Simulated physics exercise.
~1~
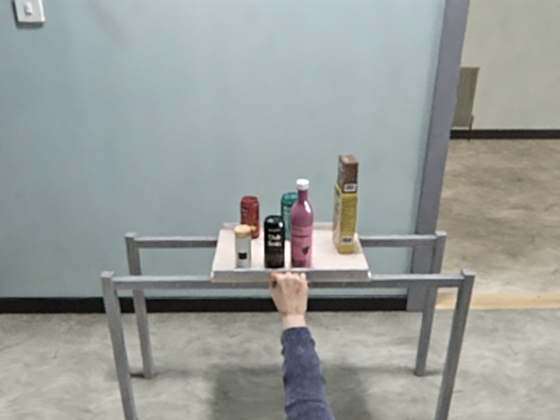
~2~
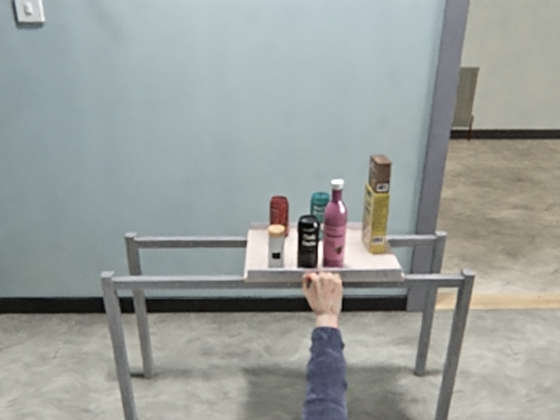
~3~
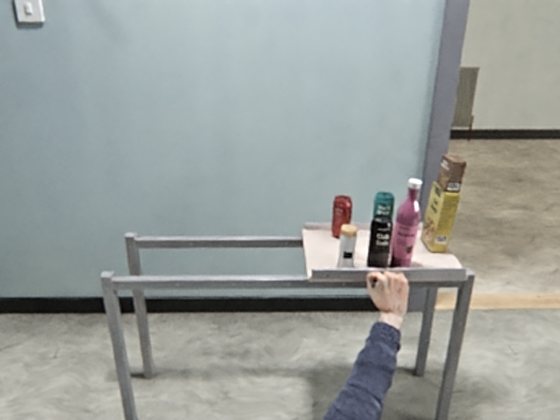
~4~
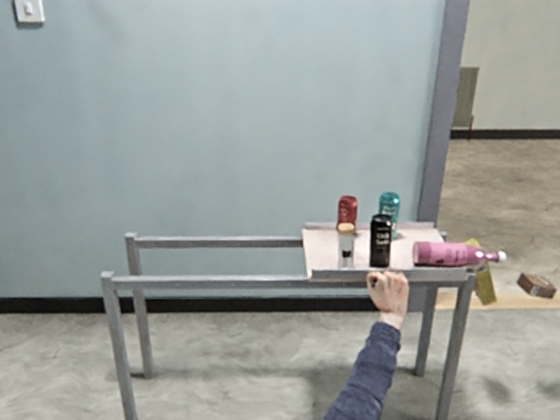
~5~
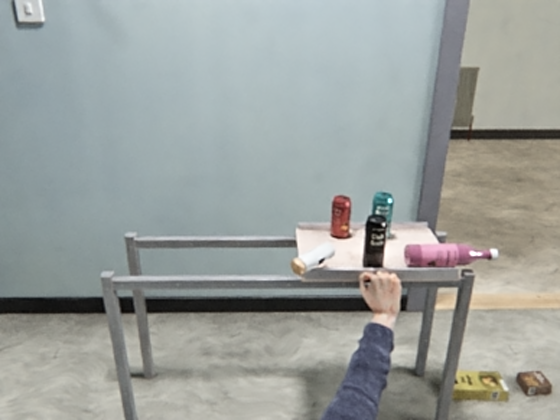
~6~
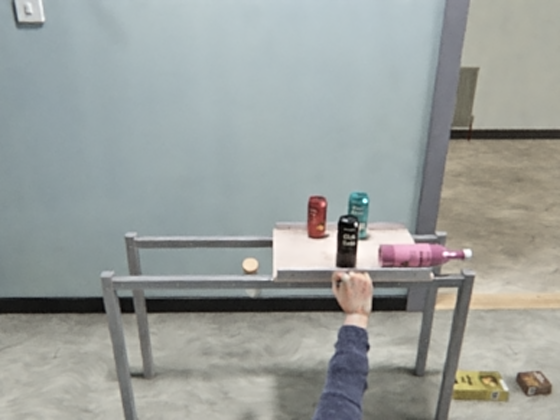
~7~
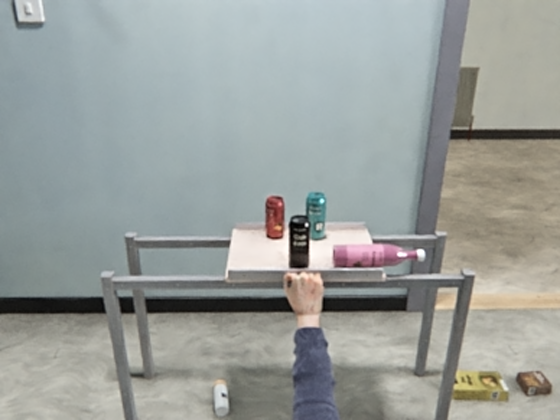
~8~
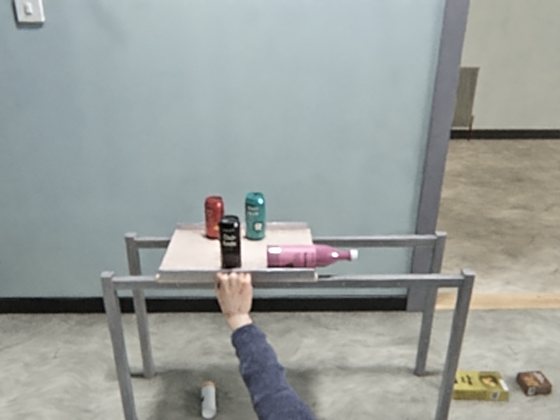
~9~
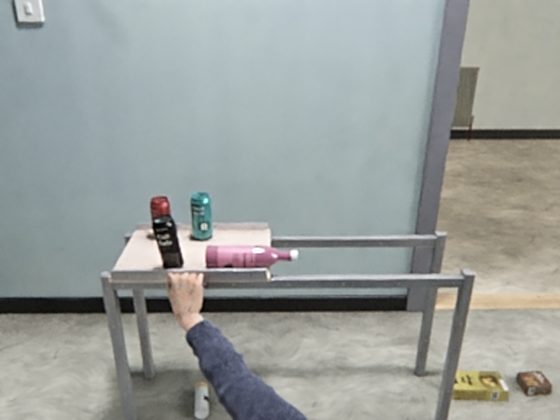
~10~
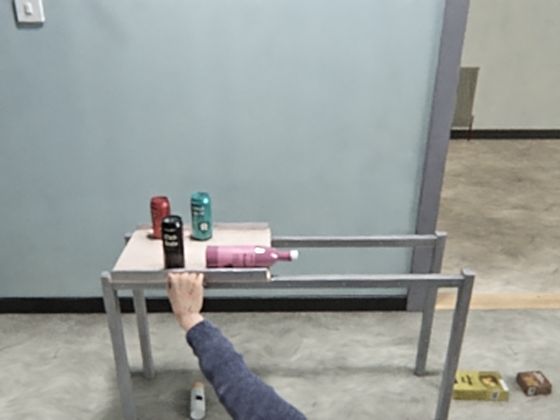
The clip shows a hand sliding a tray of cans, bottles and packets right along a frame, where the brown and yellow packets fall off and the pink bottle topples; moving left, the white shaker drops too, leaving three upright cans and the bottle lying on the tray.
